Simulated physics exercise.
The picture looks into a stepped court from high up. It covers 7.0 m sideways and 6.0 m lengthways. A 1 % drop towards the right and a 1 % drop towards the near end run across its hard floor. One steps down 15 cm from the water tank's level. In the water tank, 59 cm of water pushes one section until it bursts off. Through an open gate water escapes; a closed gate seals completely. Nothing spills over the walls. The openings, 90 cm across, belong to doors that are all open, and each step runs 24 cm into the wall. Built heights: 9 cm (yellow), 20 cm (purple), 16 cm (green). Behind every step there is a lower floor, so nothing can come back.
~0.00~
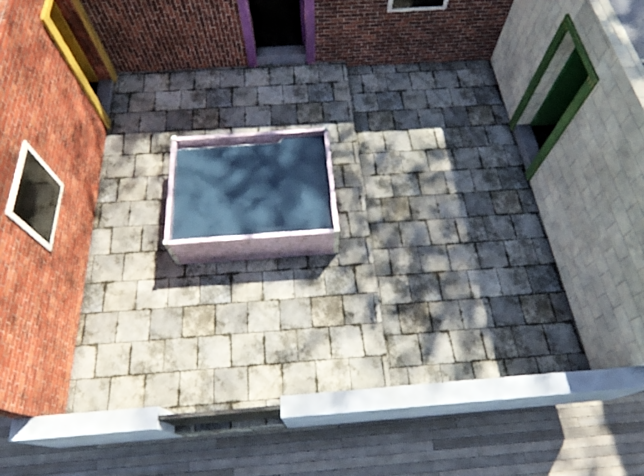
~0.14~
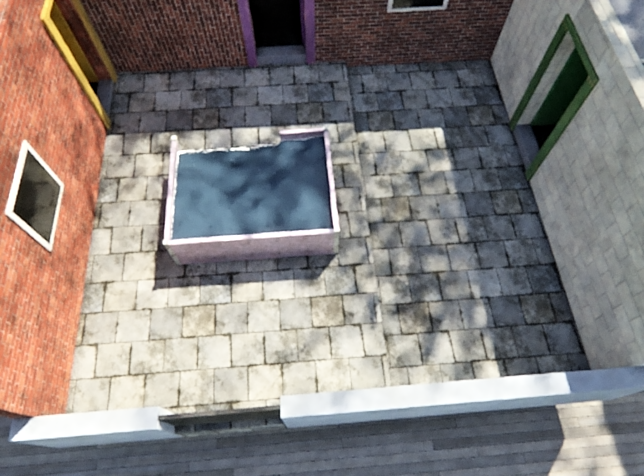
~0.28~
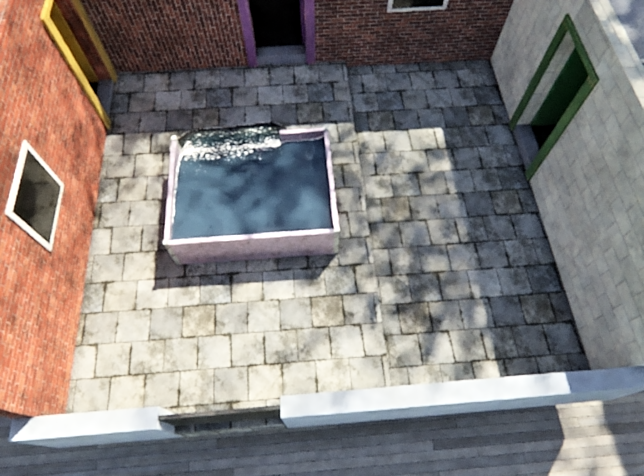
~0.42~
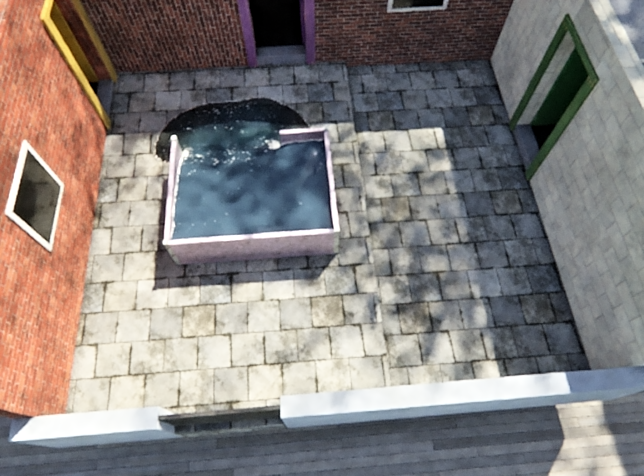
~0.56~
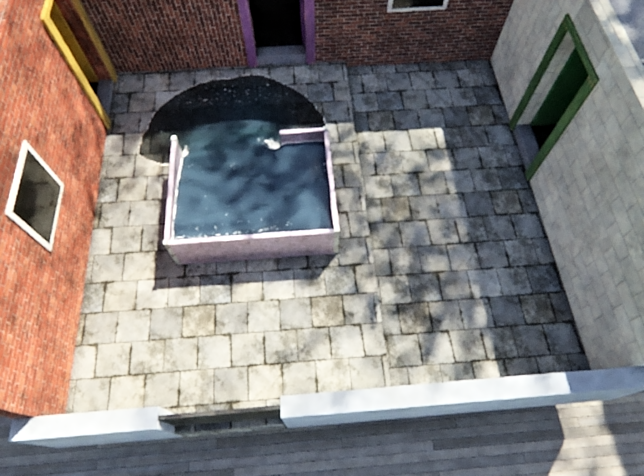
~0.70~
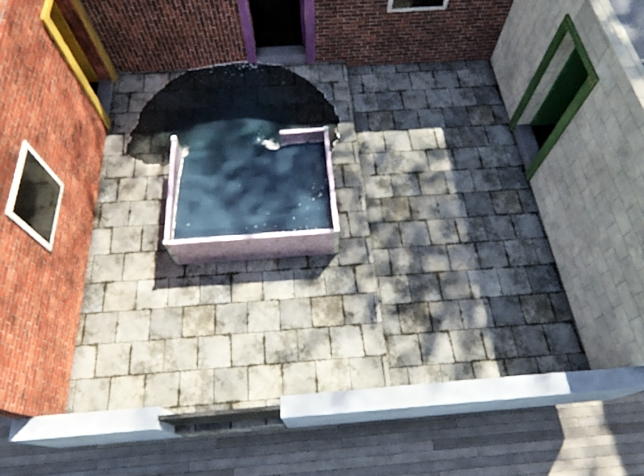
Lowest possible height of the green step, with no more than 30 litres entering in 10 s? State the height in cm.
I would say 6.5 cm.
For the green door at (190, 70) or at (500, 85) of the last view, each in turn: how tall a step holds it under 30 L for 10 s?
24 and 12.0 cm.
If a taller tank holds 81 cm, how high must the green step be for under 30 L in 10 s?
9.0 cm.
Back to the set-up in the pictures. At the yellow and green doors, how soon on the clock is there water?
Yellow: 1.2 s; green: 3.2 s.
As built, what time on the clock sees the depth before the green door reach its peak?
It peaks at about 4.0 s.
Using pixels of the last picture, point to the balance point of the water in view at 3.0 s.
The centre of all the water is around (249, 139).
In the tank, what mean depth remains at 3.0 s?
21 cm, roughly.
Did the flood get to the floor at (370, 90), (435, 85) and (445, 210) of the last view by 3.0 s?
Going in order: Swamped, swamped, untouched.
After 1.4 s water covers 20 % of the floor, deepest (36 cm) near (216, 76); it has not reached the green door.
After 3.0 s water covers 35 % of the floor, deepest (26 cm) near (126, 74); it has not reached the green door.
After 10.0 s water covers 90 % of the floor, deepest (15 cm) near (401, 396); 8 cm at the green door, 0 litres in over its 16 cm step.
At the green door as built, the water arrived by 3.3 s and peaked near 12 cm at 4.0 s.
With a step of 5.5 cm, 42 litres would have come in within the 10 s; with 7.5 cm, 18 litres. So under 30 litres takes about 6.5 cm.
